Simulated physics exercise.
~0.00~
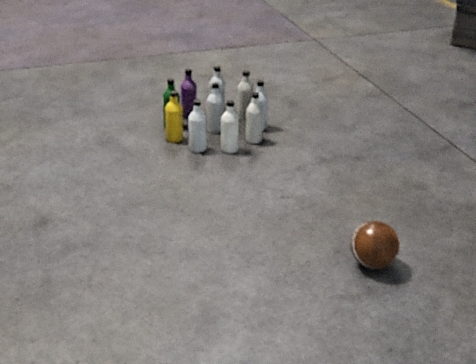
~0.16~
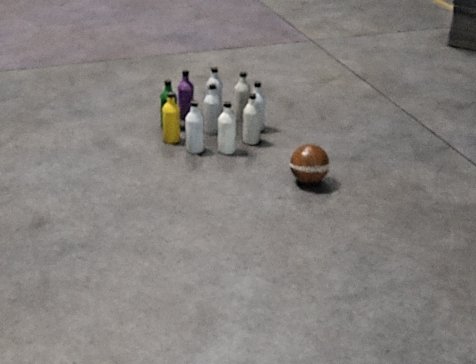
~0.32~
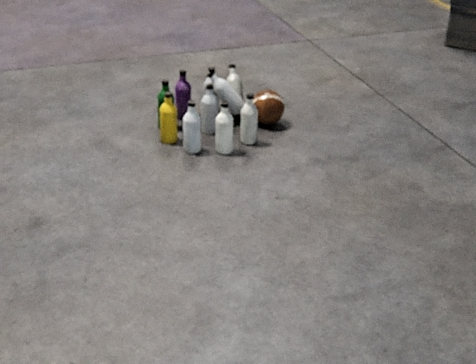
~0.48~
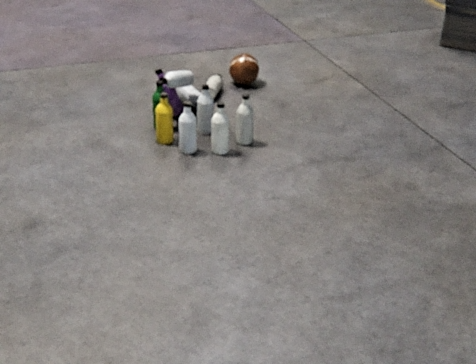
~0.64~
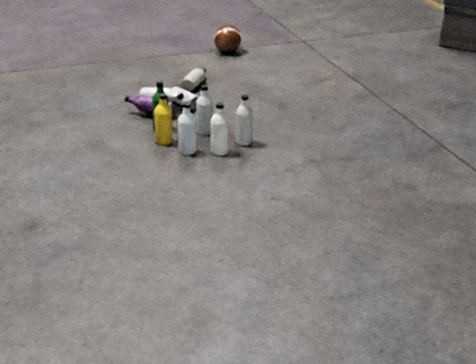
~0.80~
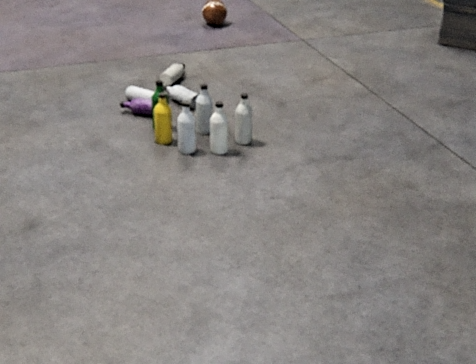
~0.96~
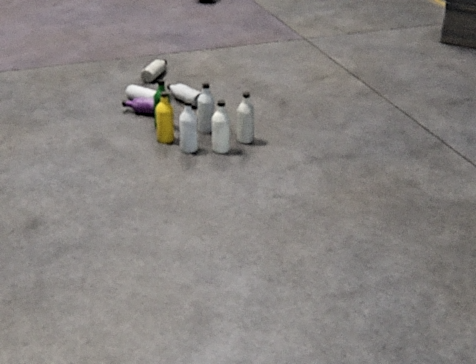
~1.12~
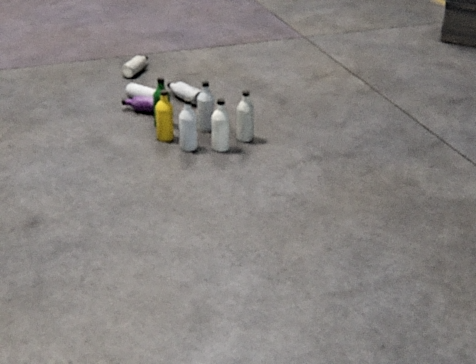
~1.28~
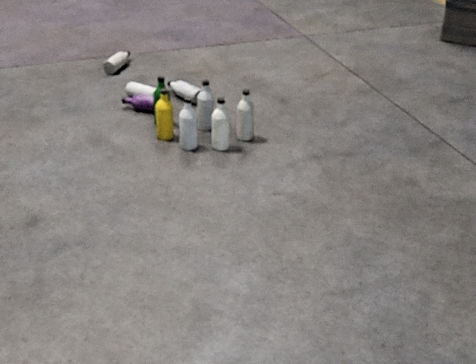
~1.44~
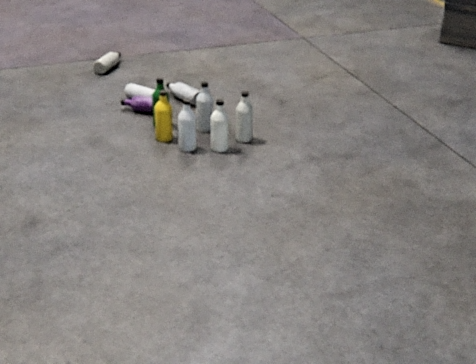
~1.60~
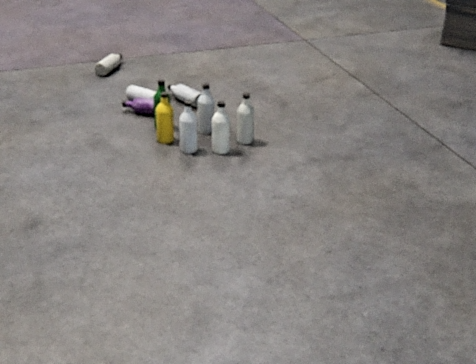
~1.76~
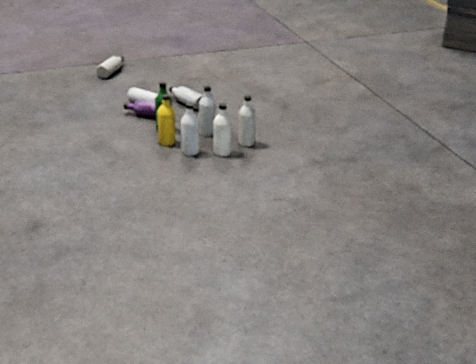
A brown ball rolls into standing bottles, topples the purple and three white ones, and rolls away.
